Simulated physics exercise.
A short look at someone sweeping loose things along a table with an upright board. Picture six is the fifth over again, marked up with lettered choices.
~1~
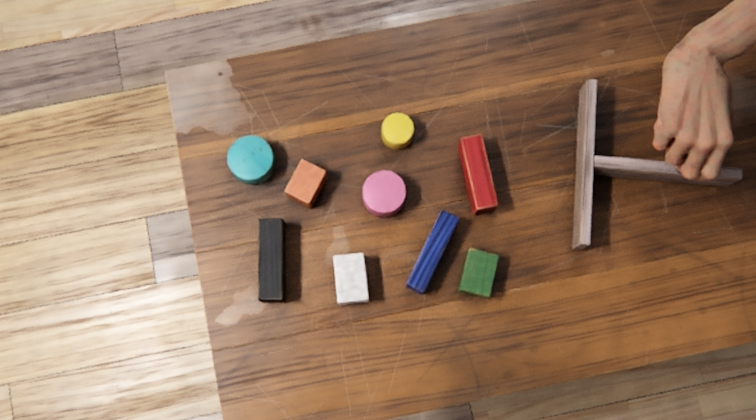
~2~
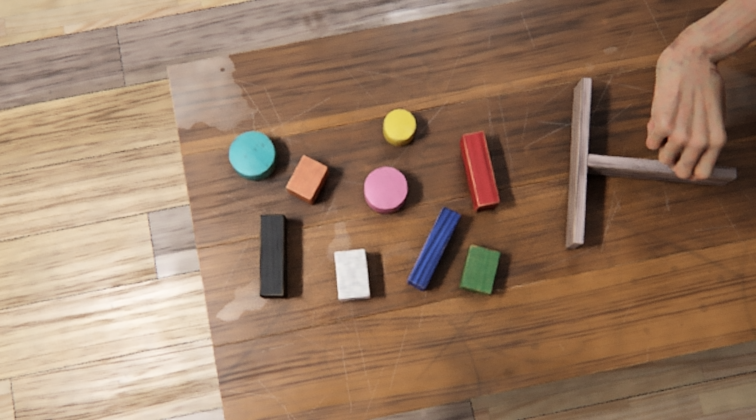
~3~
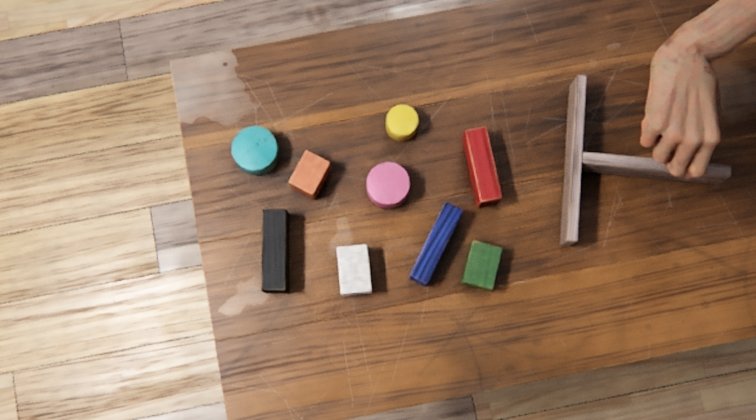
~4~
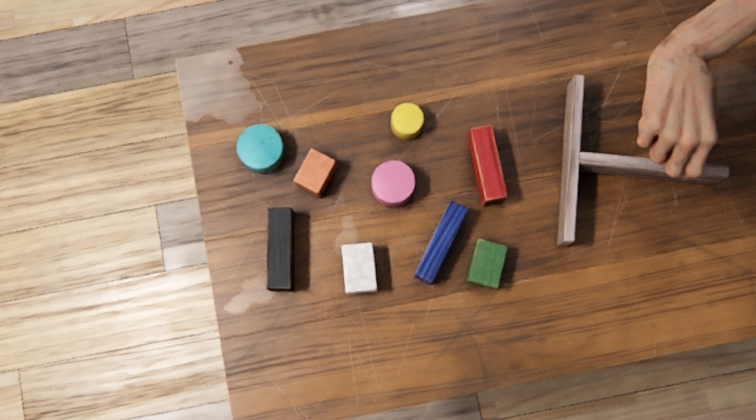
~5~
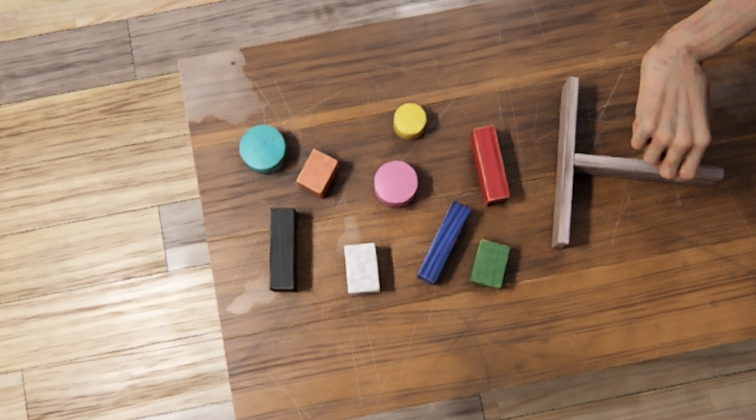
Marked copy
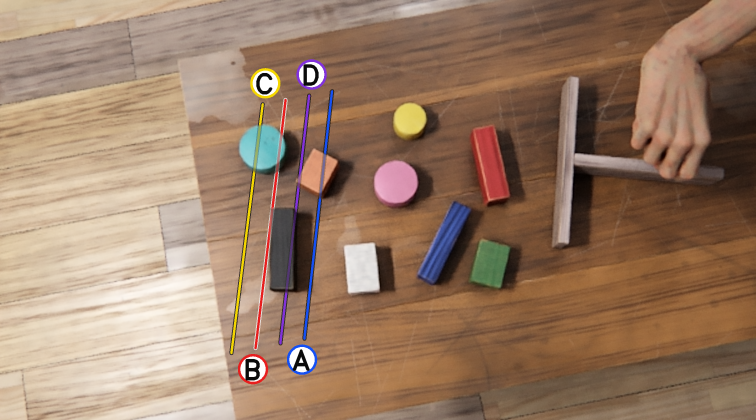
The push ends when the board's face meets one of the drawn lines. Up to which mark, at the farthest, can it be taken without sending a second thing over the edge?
Stop at B.
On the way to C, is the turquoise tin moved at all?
By then, yes.
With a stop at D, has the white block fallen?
No.
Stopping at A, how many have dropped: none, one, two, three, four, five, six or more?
In all, none.
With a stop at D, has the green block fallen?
No.
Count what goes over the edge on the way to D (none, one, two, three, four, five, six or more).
The count is none.
On the marked copy, A at (318, 212); B at (271, 221); C at (247, 225); D at (295, 216).
Taking B. A third of the way, board (463, 179); green block (453, 284); blue stick (429, 251).
Two thirds of the way, board (356, 199); turquoise tin (253, 143); orange block (282, 163).
When it is over, board (271, 215); black stick (208, 250); white block (225, 289); none fallen.
As for the rest, A is within the limit but short; C drops two; D is within the limit but short.
